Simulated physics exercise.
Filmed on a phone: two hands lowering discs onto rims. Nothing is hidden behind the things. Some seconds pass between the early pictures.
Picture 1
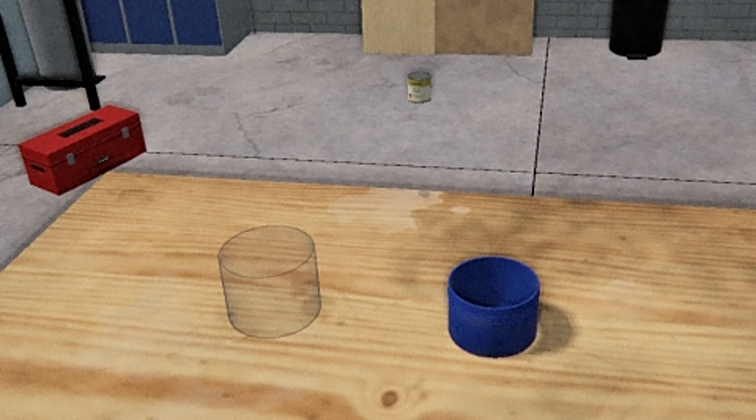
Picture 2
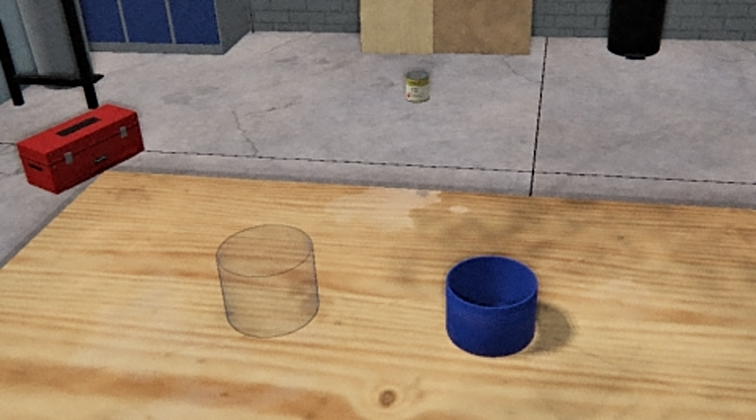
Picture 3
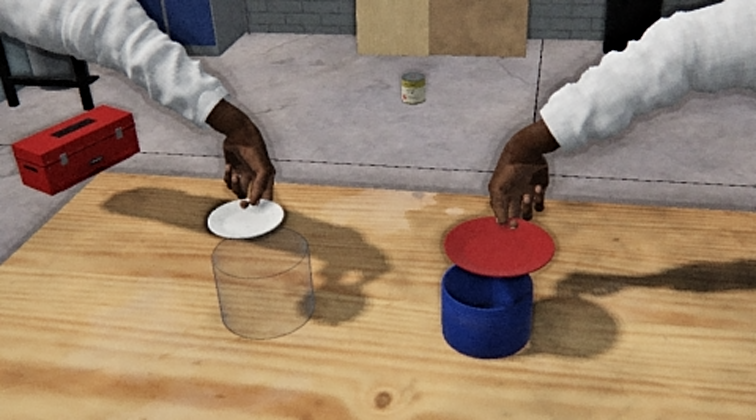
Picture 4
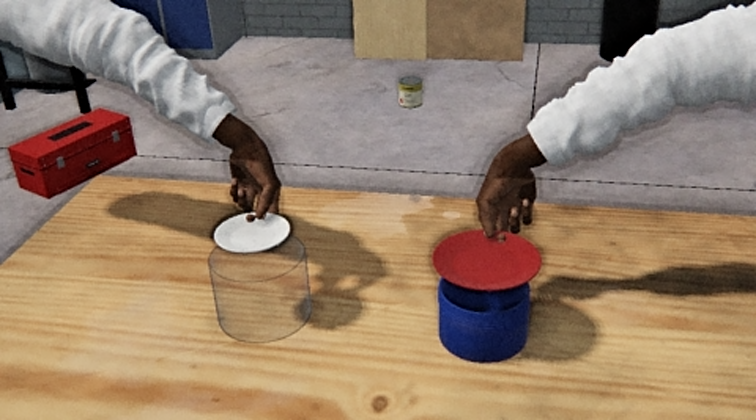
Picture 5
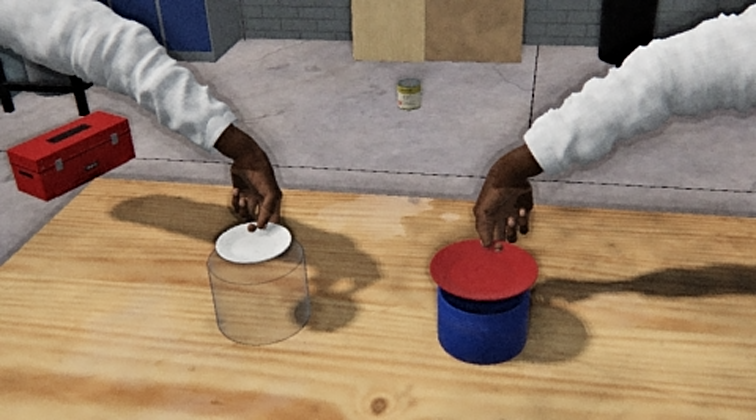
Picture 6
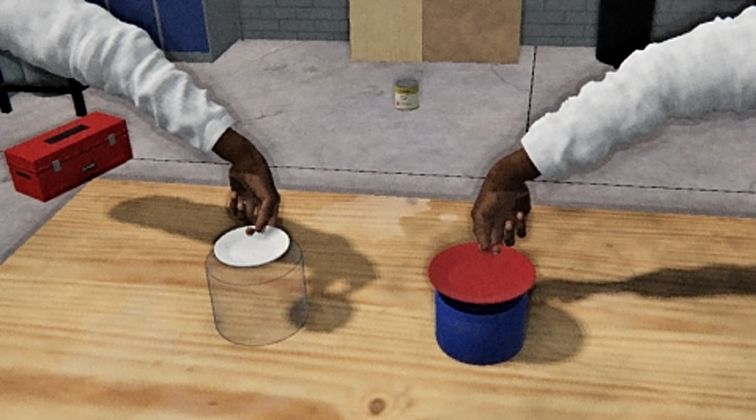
On a wooden table, two hands lower a white saucer onto a glass and a red plate onto a blue cup.
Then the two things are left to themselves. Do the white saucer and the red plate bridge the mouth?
Outcome: The white saucer falls in and the red plate rests on the rim.
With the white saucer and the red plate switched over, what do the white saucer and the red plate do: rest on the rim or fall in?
The white saucer slips past the rim and the red plate stays on top.
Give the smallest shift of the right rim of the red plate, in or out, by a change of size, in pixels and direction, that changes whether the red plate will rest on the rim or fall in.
About 12 pixels left.
Then, 0.10 s after the last picture, white saucer moved a little near (254, 259); red plate moved a little near (481, 285).
Then, 0.20 s after the last picture, white saucer down below near (261, 311); red plate sitting on the rim near (481, 284).
At rest, the white saucer drops inside, near (261, 310); the red plate covers the opening, near (481, 284).
